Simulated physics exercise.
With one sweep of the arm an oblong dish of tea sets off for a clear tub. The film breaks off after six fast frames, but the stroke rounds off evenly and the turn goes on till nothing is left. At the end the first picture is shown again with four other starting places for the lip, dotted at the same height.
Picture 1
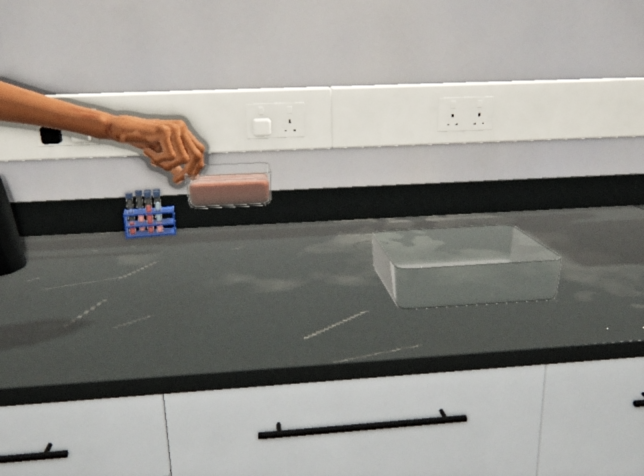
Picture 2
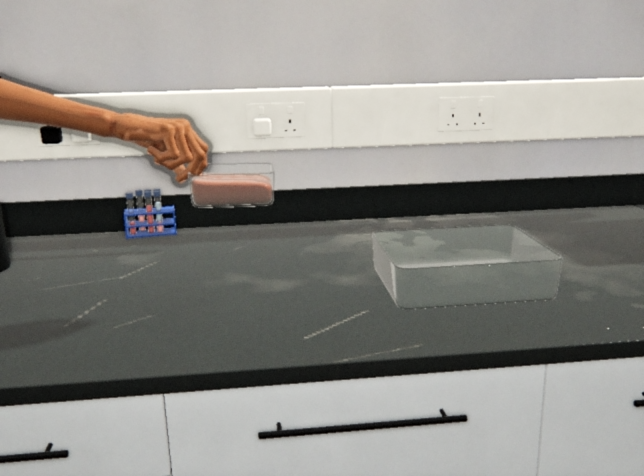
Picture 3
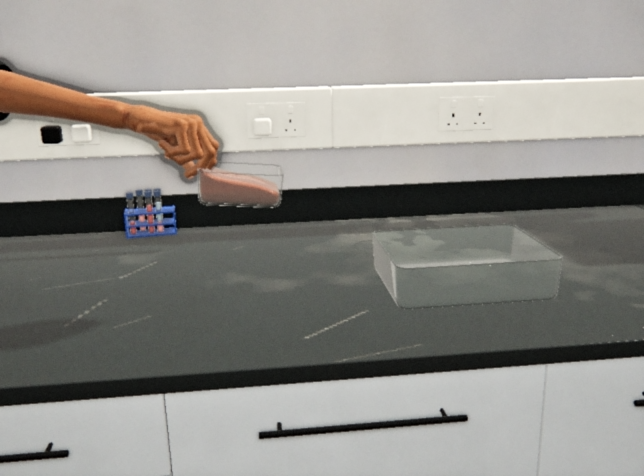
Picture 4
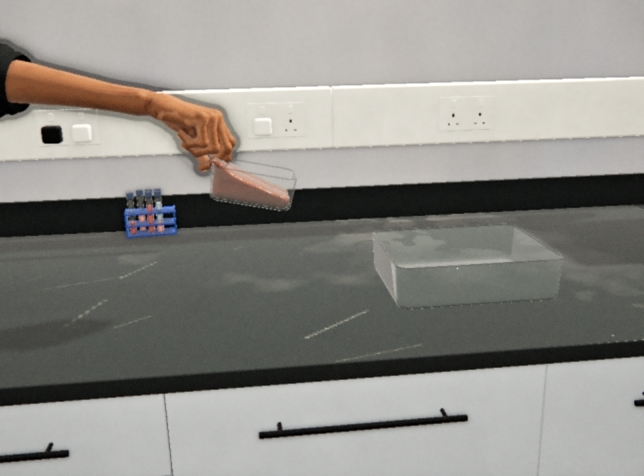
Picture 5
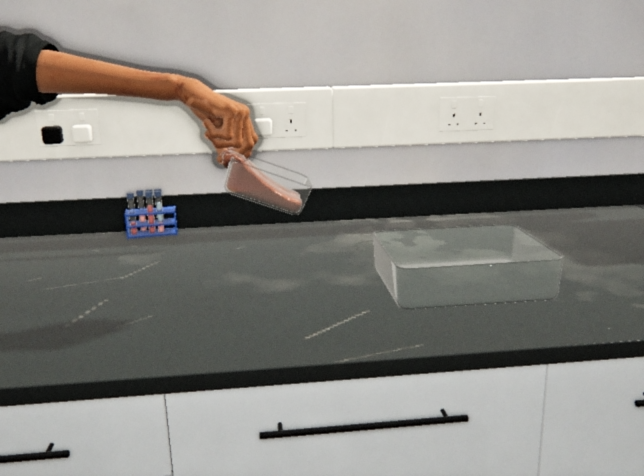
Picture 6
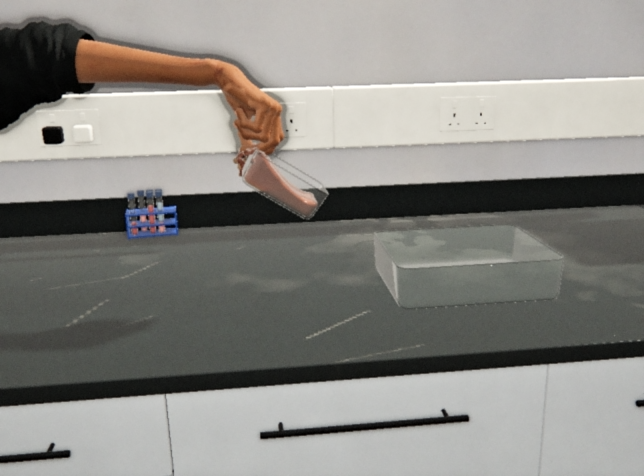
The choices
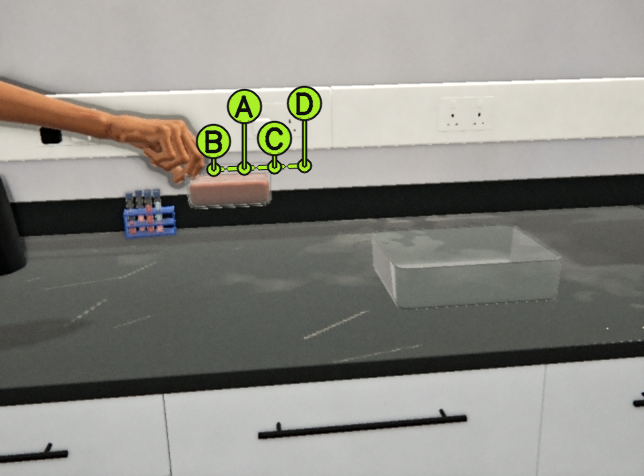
The clip shows a hand holding a clear oblong dish of pinkish liquid above a dark counter, with a blue rack and a clear tub resting there. The arm moves right, progressively tilting the dish down toward the right.
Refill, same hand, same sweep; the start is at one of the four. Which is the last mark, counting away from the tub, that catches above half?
Use spot A.
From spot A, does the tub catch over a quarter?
Yes, clearly.
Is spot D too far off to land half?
No, not at all.
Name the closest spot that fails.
Here it is spot B.
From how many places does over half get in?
Three.
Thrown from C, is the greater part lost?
No, not at all.
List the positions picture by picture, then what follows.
In the first frame, upright, lip at (269, 167); tub from (395, 308) to (555, 298); nothing has left yet.
In the second frame, upright, lip at (272, 167); nothing has left yet.
In the third frame, tipped about 5°, lip at (281, 170); nothing has left yet.
In the fourth frame, tipped about 12°, lip at (294, 174); tea is over the rim, down to (225, 163).
In the fifth frame, tipped about 22°, lip at (309, 181); tea is over the rim, down to (228, 164).
In the sixth frame, tipped about 33°, lip at (325, 188); tea is over the rim, down to (240, 176).
In lime, A at (244, 168); B at (213, 169); C at (274, 166); D at (304, 165).
With A, about 62 % lands in the tub, 26 % falls short and 12 % goes beside or beyond.
With B, about 35 % lands in the tub, 57 % falls short and 8 % goes beside or beyond.
With C, about 66 % lands in the tub, 19 % falls short and 15 % goes beside or beyond.
With D, about 75 % lands in the tub, 10 % falls short and 15 % goes beside or beyond.
